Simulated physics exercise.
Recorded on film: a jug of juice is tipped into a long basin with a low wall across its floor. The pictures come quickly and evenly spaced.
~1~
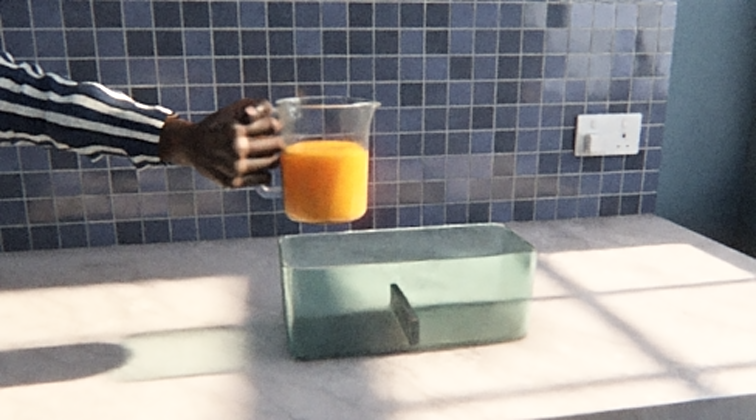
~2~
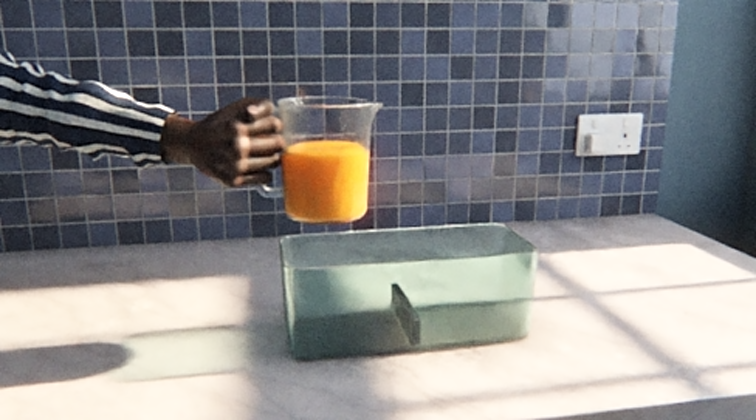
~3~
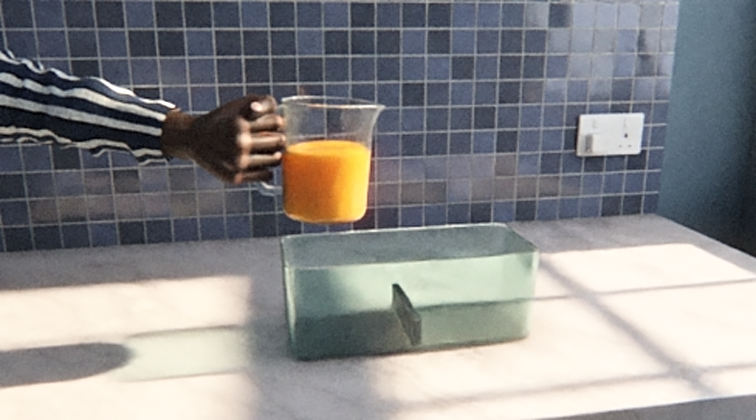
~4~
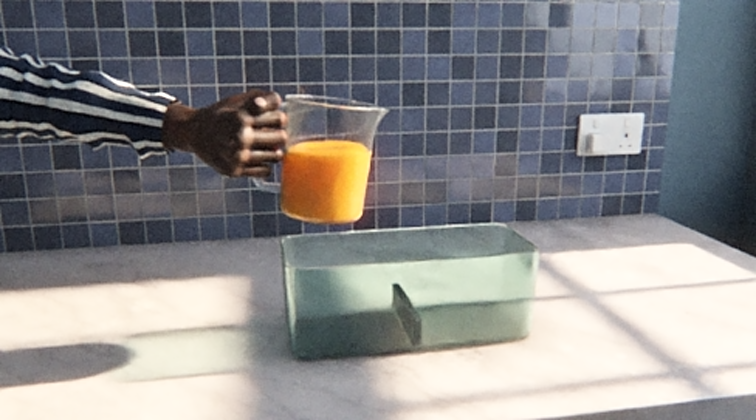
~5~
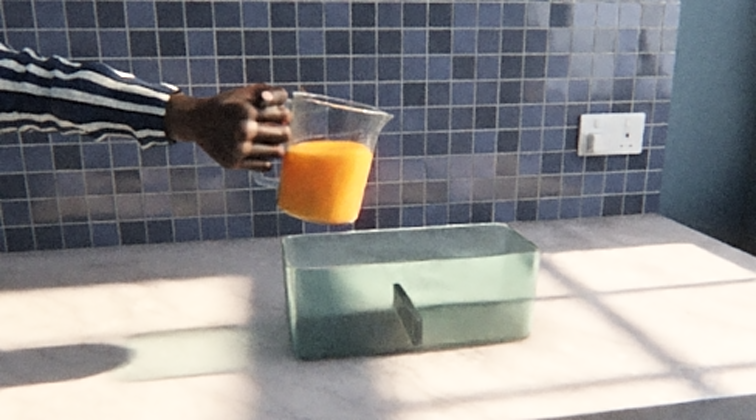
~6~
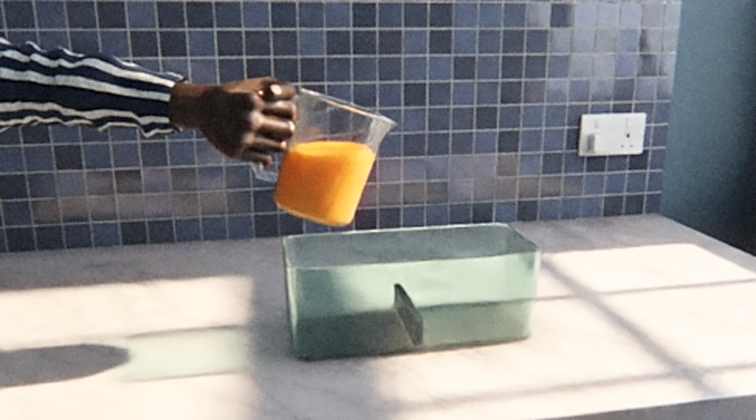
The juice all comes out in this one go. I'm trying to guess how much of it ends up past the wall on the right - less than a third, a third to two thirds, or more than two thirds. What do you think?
The share right of the wall is left bigger than two thirds.
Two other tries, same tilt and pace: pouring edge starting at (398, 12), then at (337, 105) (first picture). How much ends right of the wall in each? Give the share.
In order: Close to 80 and 15 percent.
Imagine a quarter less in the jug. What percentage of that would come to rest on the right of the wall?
That share would be some 75 parts in a hundred.
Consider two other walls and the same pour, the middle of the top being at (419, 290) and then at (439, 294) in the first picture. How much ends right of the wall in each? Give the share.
In order, near 55 and 15 in a hundred.
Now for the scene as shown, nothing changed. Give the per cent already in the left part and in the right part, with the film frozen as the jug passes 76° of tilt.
Left side 0 in a hundred, right side 0 in a hundred.
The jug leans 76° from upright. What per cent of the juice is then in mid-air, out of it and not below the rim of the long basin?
That works out near 10 percent.
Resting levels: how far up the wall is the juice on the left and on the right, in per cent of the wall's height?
I'd put the left at about 20 and the right at about 70.
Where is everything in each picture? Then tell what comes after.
The first frame shows tilt 0°; pouring edge (380, 102); surface from (282, 149) to (363, 146); the long basin's rim runs from (281, 254) to (520, 238); the wall's top is at (404, 301).
The second frame shows tilt 1°; pouring edge (382, 103); surface from (283, 149) to (365, 146).
The third frame shows tilt 3°; pouring edge (385, 105); surface from (284, 149) to (366, 146).
The fourth frame shows tilt 7°; pouring edge (388, 109); surface from (285, 149) to (367, 146).
The fifth frame shows tilt 12°; pouring edge (393, 115); surface from (287, 149) to (369, 147).
The sixth frame shows tilt 19°; pouring edge (397, 123); surface from (286, 151) to (371, 147).
A moment on, the jug is tipped on its side and 89 per cent is still to pour, 0 is left of the wall and 1 right of it.
Next, the jug is tipped right over and 21 per cent is still to pour, 6 is left of the wall and 62 right of it.
Then the jug is tipped right over and 0 per cent is still to pour, 21 is left of the wall and 79 right of it.
Later the jug is tipped right over and 0 per cent is still to pour, 21 is left of the wall and 78 right of it.
At rest 21 per cent lies left of the wall, 78 right of it and 1 outside.
